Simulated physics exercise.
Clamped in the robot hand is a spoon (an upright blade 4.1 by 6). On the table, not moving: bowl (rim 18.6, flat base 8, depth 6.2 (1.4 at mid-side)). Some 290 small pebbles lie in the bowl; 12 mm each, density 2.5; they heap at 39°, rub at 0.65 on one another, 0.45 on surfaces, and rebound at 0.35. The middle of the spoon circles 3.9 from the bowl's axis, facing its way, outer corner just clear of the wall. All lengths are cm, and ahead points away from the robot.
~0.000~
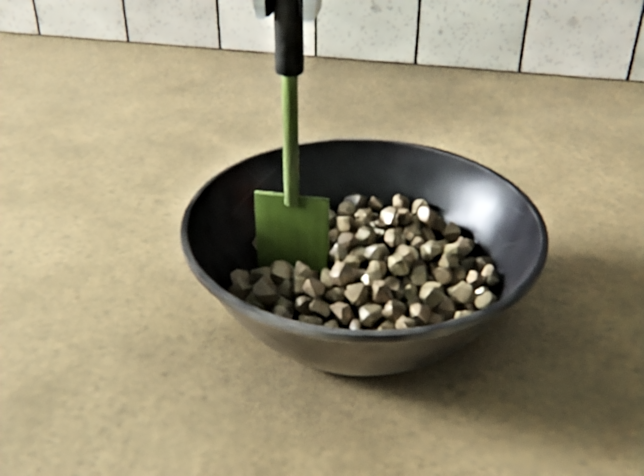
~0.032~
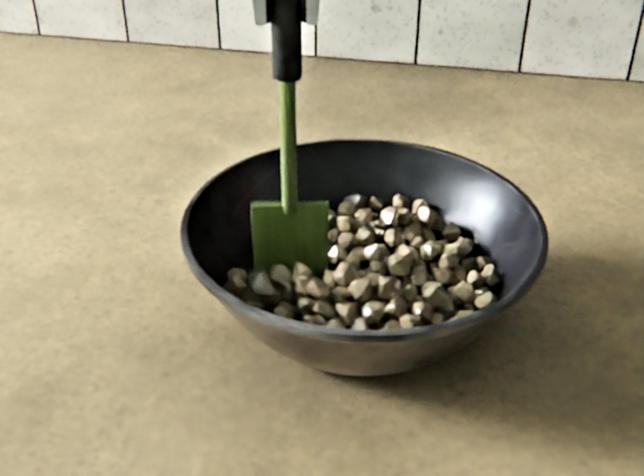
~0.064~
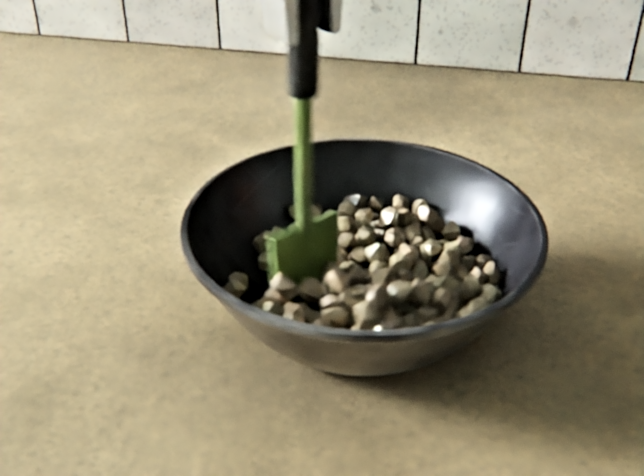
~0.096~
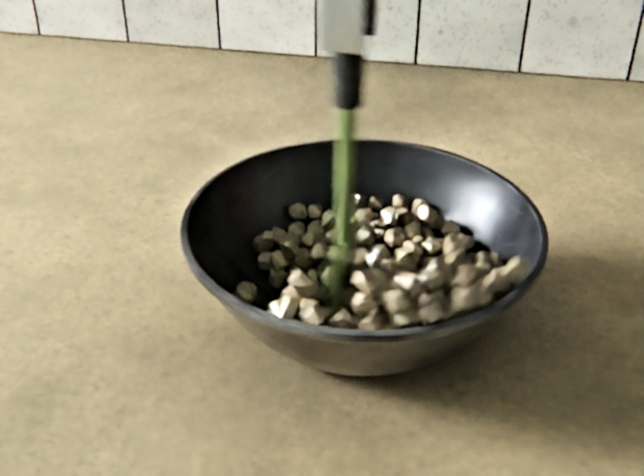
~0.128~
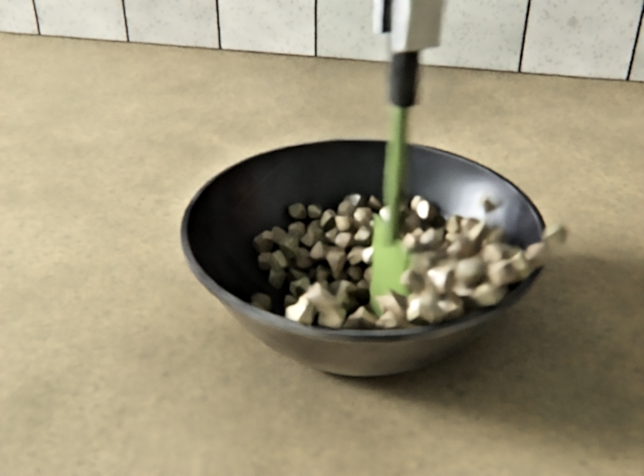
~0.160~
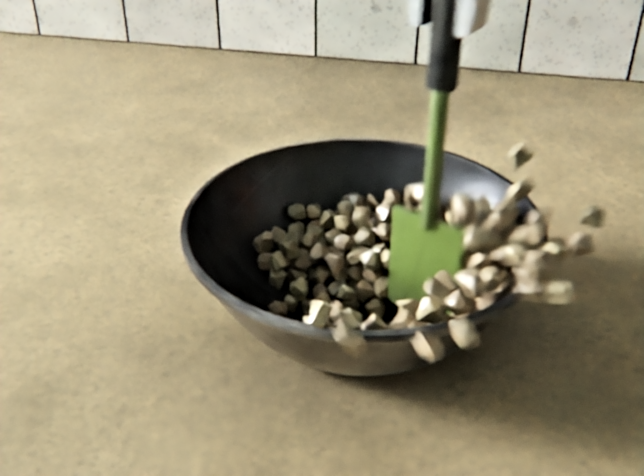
Small pebbles flew over the right rim of a dark bowl as a robot hand swept a green spatula through them, starting at the left and turning the blade along the way.
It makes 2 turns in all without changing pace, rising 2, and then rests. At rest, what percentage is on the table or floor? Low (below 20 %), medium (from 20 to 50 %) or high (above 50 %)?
Answer: Medium; from 20 to 50 % of the small pebbles finish on the table or floor.
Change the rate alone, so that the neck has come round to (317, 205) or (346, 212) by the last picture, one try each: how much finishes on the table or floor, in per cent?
About 5 and 10 per cent.
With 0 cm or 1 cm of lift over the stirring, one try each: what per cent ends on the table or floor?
Some 50 and 45 per cent.
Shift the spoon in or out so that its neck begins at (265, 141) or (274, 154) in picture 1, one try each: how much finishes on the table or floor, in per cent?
Some 25 and 40 per cent.
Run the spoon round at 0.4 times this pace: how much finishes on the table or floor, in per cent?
Some 10 per cent.
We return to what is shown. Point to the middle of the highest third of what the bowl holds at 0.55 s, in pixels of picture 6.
Near (386, 304).
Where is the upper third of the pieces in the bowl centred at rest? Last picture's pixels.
Near (368, 299).
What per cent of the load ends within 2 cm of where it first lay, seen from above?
Roughly 5 per cent.
By 0.35 s, 13° round, highest piece 12 above the table; 200 in the bowl, 42 on the table or floor, 51 in flight or on the tool.
By 0.55 s, 229° round, highest piece 6 above the table; 179 in the bowl, 110 on the table or floor, 4 in flight or on the tool.
By 0.85 s, 0° round, highest piece 5 above the table; 179 in the bowl, 114 on the table or floor.
By 1.55 s, 0° round, highest piece 5 above the table; 179 in the bowl, 114 on the table or floor.
Final count, 179 in the bowl, 114 on the table or floor. That is 39 % on the table or floor.
